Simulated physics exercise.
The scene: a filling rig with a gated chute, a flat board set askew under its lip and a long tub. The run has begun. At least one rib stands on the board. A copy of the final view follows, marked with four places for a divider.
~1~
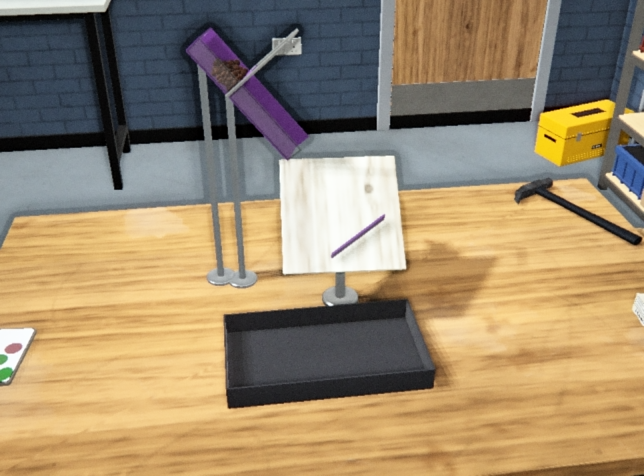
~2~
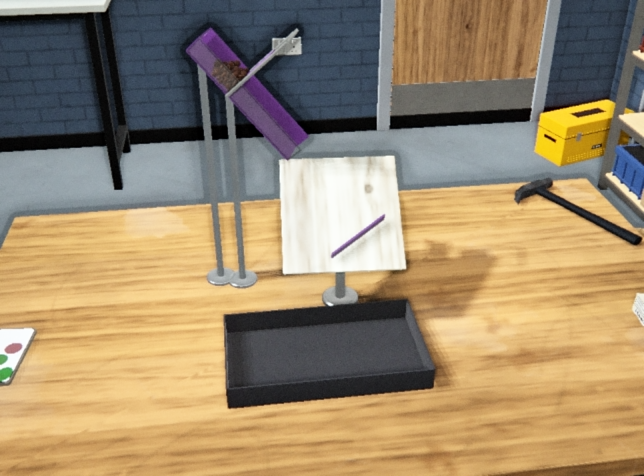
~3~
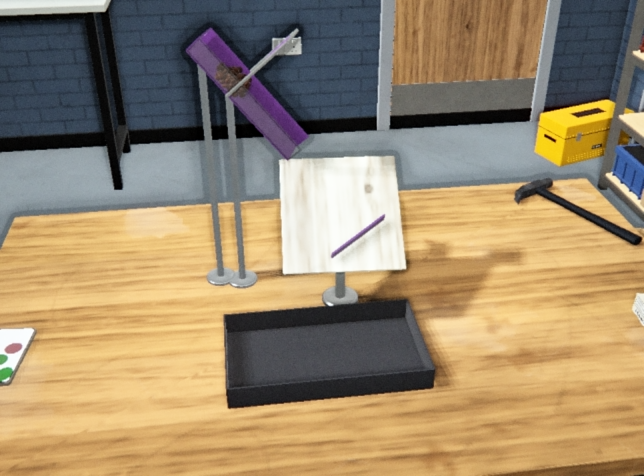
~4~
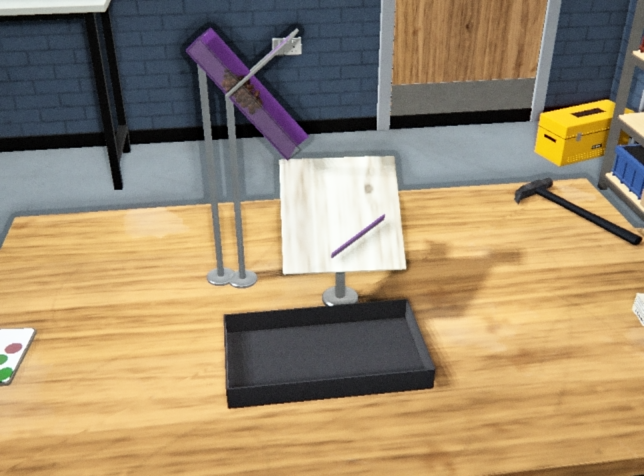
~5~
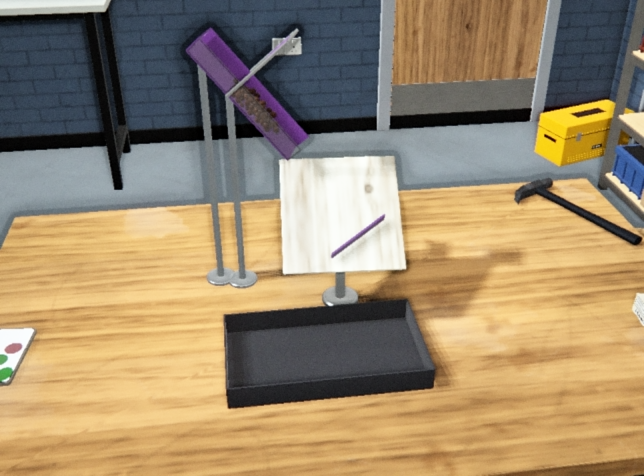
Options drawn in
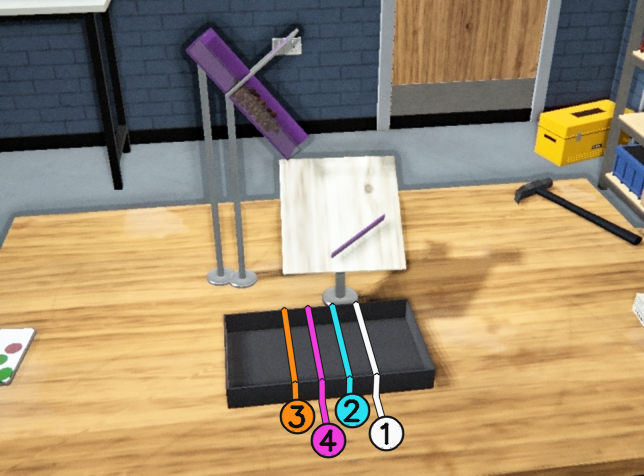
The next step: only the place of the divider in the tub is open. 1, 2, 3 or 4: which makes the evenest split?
Line 4 does it best.
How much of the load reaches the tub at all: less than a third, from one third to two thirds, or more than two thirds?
From one third to two thirds.
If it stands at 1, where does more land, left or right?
Left.
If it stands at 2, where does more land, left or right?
Left.
On the marked copy, line 1 crosses the front rim at (376, 375); line 2 crosses the front rim at (349, 377); line 3 crosses the front rim at (295, 382); line 4 crosses the front rim at (321, 380).
With 1, of what is caught, nearly all on the left of the divider, a stray few on the right.
With 2, of what is caught, nearly all on the left of the divider, a stray few on the right.
With 3, of what is caught, a small part on the left of the divider, nearly all on the right.
With 4, of what is caught, about half on the left of the divider, about half on the right.
